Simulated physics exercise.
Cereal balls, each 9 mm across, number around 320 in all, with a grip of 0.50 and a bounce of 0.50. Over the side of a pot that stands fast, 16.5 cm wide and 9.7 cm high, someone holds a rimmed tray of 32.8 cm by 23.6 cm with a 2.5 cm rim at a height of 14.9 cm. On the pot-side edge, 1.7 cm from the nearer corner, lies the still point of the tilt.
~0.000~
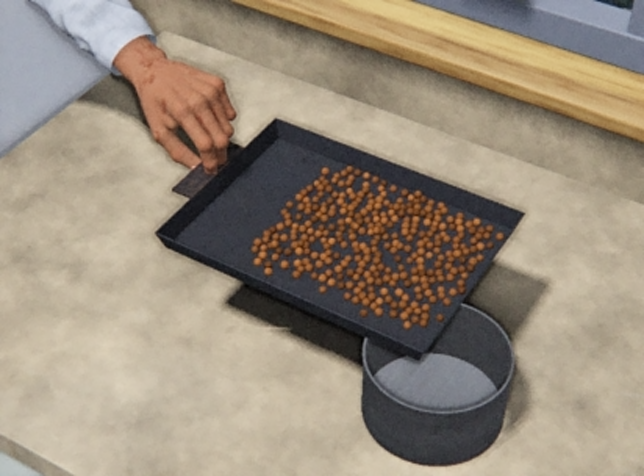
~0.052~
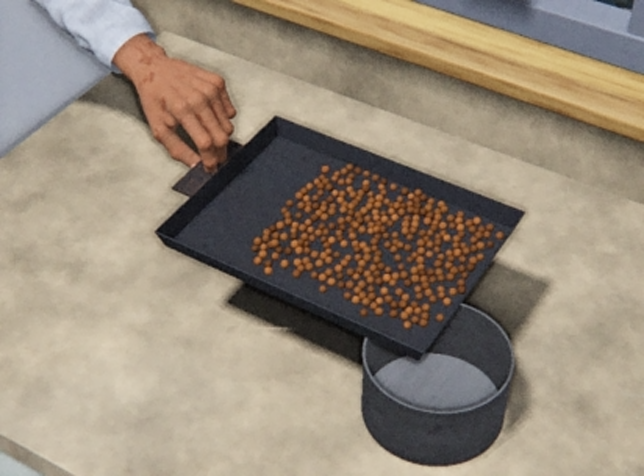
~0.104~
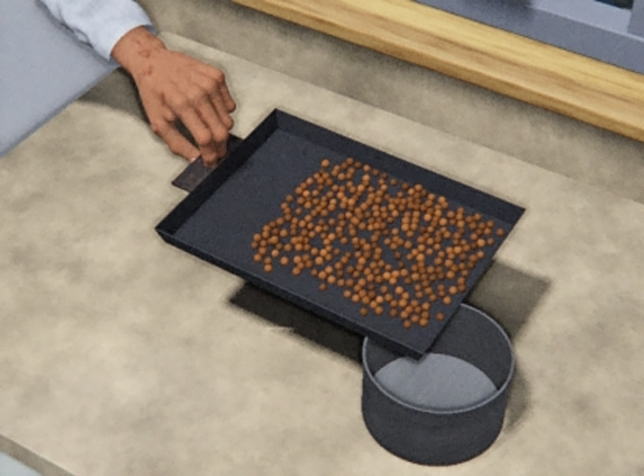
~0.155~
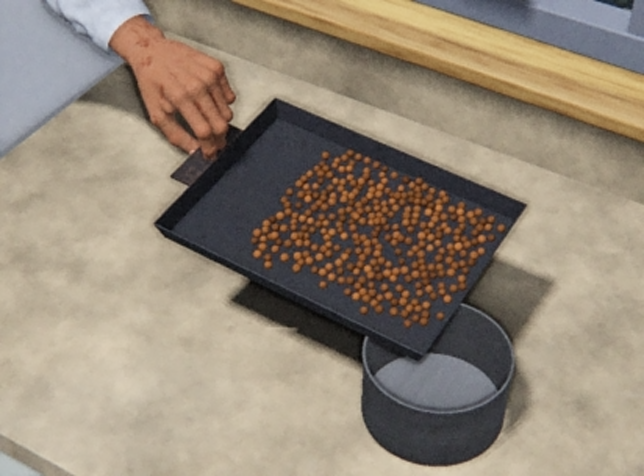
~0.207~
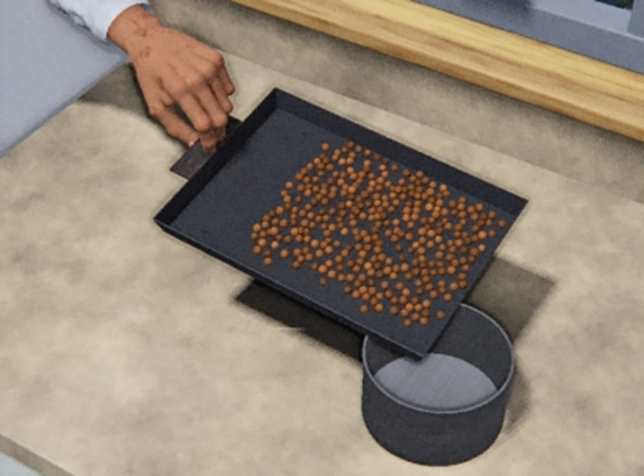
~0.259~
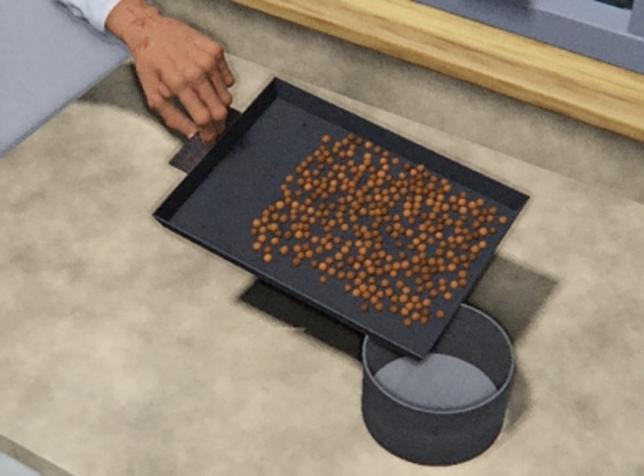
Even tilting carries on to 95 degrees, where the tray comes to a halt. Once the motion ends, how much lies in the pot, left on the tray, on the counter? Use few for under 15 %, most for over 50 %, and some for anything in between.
Pot: Few, tray: Few, counter: Most.
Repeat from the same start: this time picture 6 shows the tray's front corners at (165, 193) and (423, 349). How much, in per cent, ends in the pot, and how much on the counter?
Split: Pot = 20, counter = 80.
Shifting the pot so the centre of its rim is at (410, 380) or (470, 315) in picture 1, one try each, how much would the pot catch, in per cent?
Try one: ~ 75 %; try two: ~ 0 %.
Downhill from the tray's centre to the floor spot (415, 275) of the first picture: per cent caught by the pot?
That would be close to 40 per cent.
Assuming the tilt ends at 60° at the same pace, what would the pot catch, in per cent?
That would give about 0 per cent.
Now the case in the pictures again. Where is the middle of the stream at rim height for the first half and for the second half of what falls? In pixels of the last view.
First near (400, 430), then at (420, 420).
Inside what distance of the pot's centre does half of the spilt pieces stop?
Roughly 16 centimetres.
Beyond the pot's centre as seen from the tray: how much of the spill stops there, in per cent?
Share: Around 80 %.
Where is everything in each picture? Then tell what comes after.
Tray tilt 0 degrees, front corners at (164, 231) and (420, 344); middle of the pieces at (375, 243); pot at (438, 354), in the first picture.
Tray tilt 1 degrees, front corners at (164, 230) and (420, 344); middle of the pieces at (375, 242), in the second picture.
Tray tilt 2 degrees, front corners at (164, 227) and (420, 345); middle of the pieces at (375, 239), in the third picture.
Tray tilt 5 degrees, front corners at (163, 222) and (420, 347), lowest corner right front; middle of the pieces at (375, 235), in the fourth picture.
Tray tilt 8 degrees, front corners at (163, 217) and (420, 348), lowest corner right front; middle of the pieces at (375, 230), in the fifth picture.
Tray tilt 11 degrees, front corners at (162, 213) and (420, 349), lowest corner right front; middle of the pieces at (376, 226); pot at (438, 354). The tray's pace is about 55 degrees a second, in the sixth picture.
After 0.99 s, tilt 50 degrees; the tray holds 100 %, the pot 0 %.
Then, at 1.48 s, tilt 76 degrees; the tray holds 100 %, the pot 0 %.
Then, at 2.04 s, tilt 95 degrees; the tray holds 10 %, the pot 5 %.
By 2.9 s all is still; pot 5 %, tray 0 %, counter 95 %.
